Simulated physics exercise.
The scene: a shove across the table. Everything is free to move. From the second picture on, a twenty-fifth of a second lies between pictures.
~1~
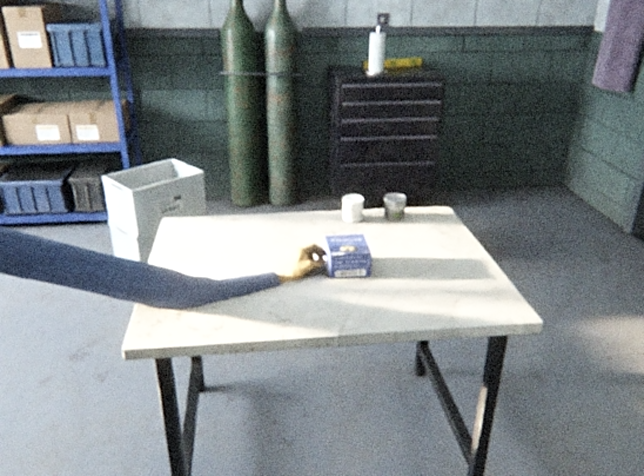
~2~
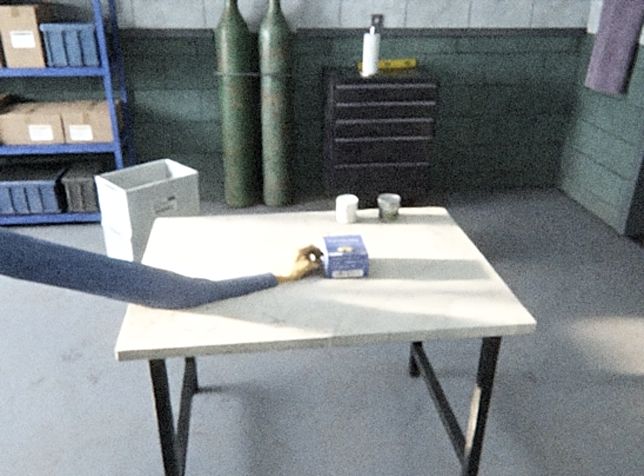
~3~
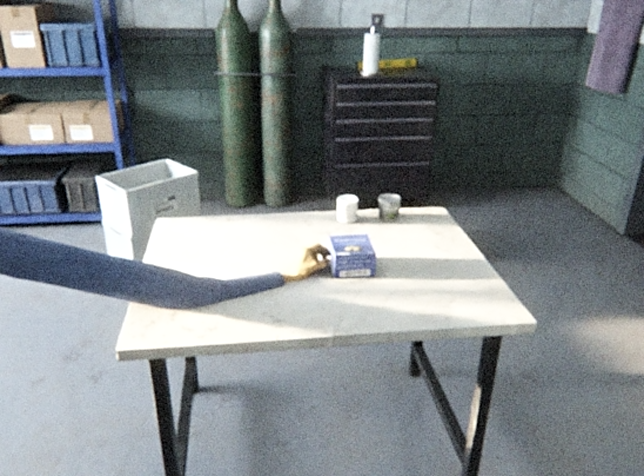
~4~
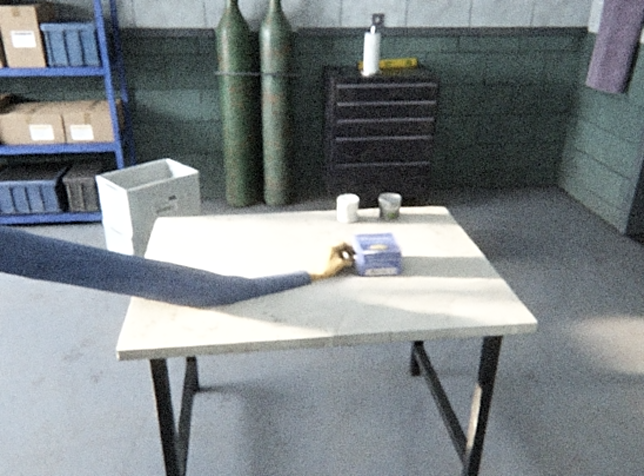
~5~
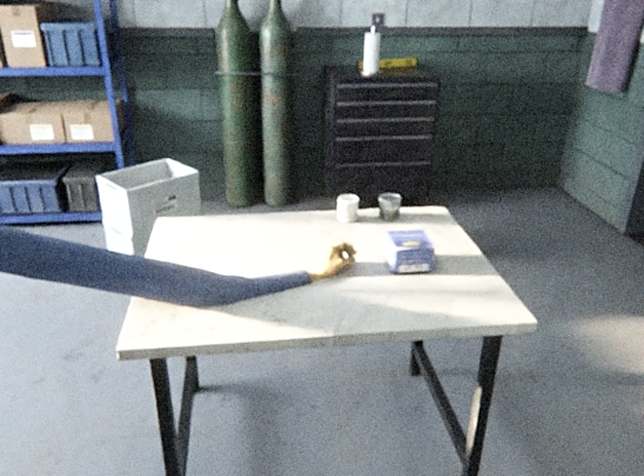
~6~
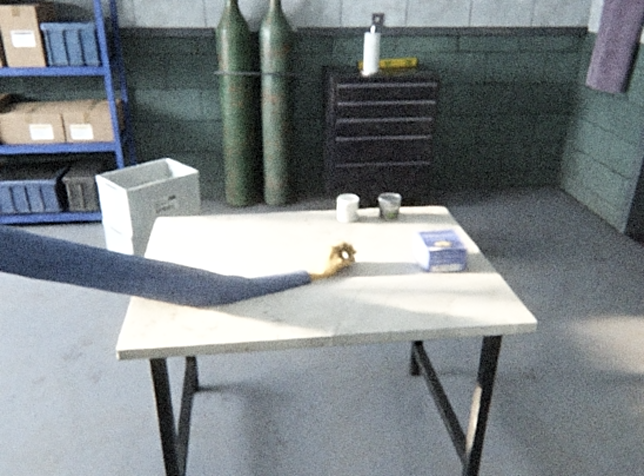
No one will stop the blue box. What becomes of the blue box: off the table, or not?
The blue box goes over the edge.
Then, 0.30 s on from there, blue box now off the table.
Then, 0.50 s on from there, things are still on the move.
In the end, off the table, blue box.
